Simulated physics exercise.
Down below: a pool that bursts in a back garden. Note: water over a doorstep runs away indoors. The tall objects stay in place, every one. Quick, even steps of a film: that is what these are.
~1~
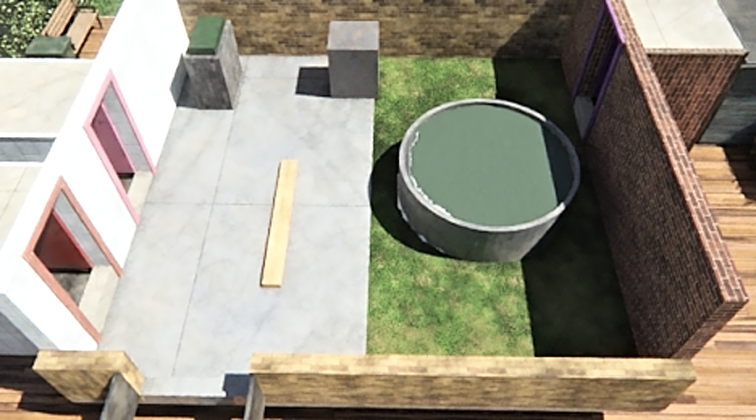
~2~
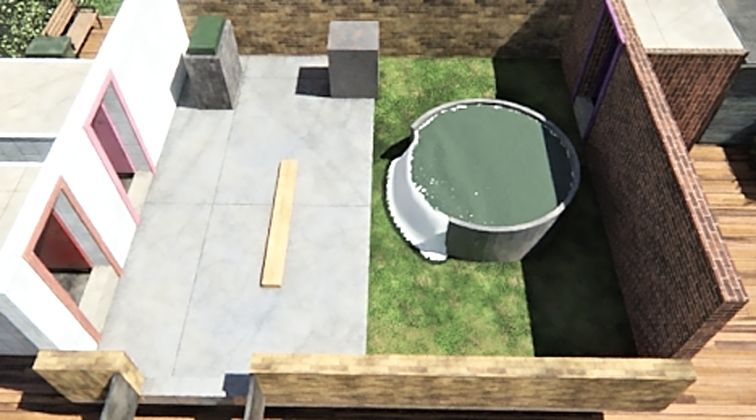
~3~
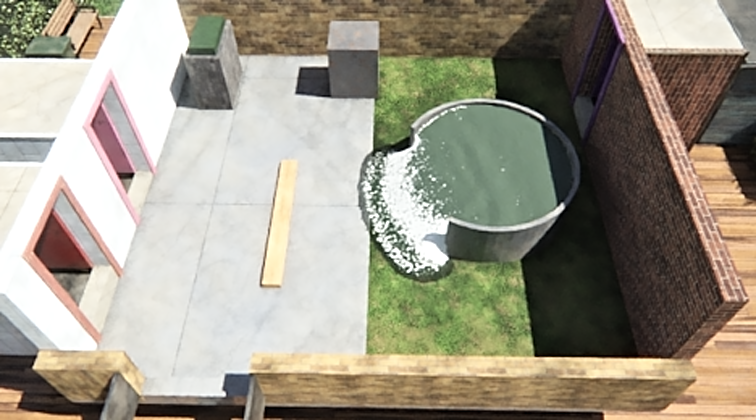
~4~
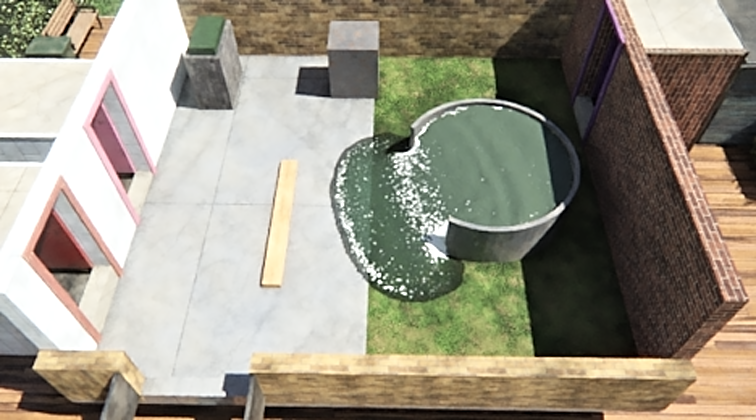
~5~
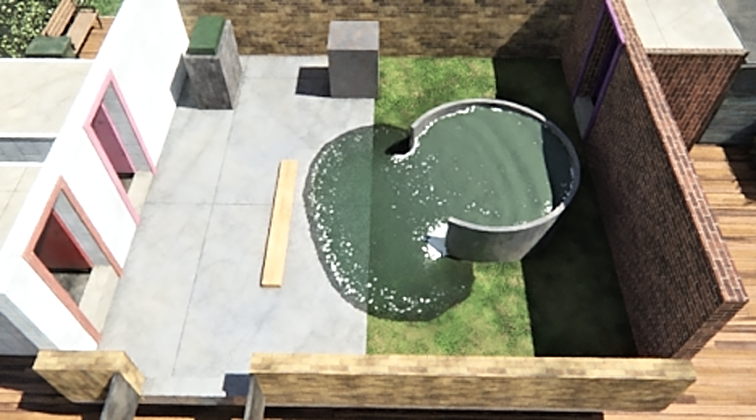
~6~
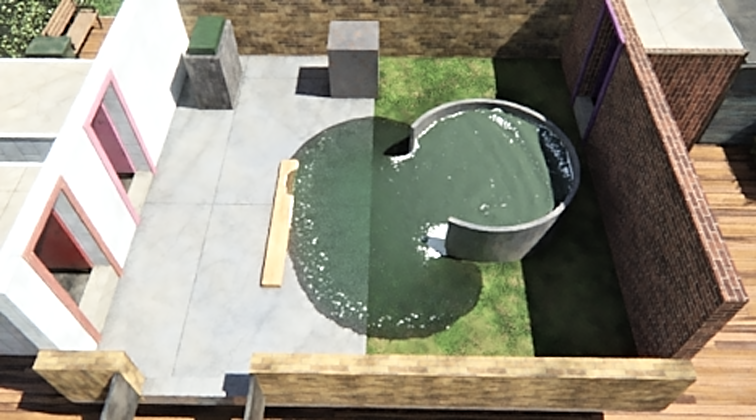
A walled back garden, half pale paving and half grass, is seen from high above by a still camera. A round grey tank of dark green water stands on the grass at right, with a wooden plank on the paving, a white wall at left and a brick wall at right. The tank bursts open on its left side, and foaming water pours out, spreading across grass and paving to the plank.
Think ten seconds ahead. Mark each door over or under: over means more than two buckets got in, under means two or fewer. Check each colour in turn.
Pink door - over, red door - under, purple door - under.
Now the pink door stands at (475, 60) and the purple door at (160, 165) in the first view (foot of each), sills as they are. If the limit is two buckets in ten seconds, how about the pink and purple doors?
I'd say the pink door remains short of it and the purple door remains short of it.
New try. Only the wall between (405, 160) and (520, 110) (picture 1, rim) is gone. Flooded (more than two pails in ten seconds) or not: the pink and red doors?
Looking at the doors, the pink door misses the threshold while the red door misses the threshold.
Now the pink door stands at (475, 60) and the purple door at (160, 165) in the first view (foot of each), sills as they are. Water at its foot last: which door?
Result: The pink door.
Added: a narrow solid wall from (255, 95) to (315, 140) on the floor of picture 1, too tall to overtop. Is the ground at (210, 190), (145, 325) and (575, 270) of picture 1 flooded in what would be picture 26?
Submerged, submerged, untouched.
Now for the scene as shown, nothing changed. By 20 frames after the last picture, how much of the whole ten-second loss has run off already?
Around 40 percent.
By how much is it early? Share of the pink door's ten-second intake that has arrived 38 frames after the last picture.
That share would be near 100 %.
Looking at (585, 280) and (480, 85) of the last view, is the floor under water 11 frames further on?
Taking them as listed, I'd call them not wet and not wet.
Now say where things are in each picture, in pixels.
The round tank at (488, 162) is whole and still, in the first picture.
The front is at (439, 260), out from the gap at (406, 197), in the second picture.
The front is at (423, 278), out from the gap at (406, 200), in the third picture.
Water pours out at (406, 201) and has run to (424, 297), in the fourth picture.
Water pours out at (406, 201) and has run to (420, 316), in the fifth picture.
Water pours out at (406, 201) and has run to (376, 332), in the sixth picture.
A moment on, water covers 45 % of the floor; the pink door not reached, the red door not reached, the purple door not reached.
Next, water covers 60 % of the floor; the pink door under two buckets in, the red door wet at the sill, nothing in, the purple door not reached.
Then, water covers 65 % of the floor; the pink door over two buckets in, the red door wet at the sill, nothing in, the purple door not reached.
Later, water covers 75 % of the floor; the pink door over two buckets in, the red door wet at the sill, nothing in, the purple door not reached.
In the end, water covers 90 % of the floor; the pink door over two buckets in, the red door wet at the sill, nothing in, the purple door not reached.
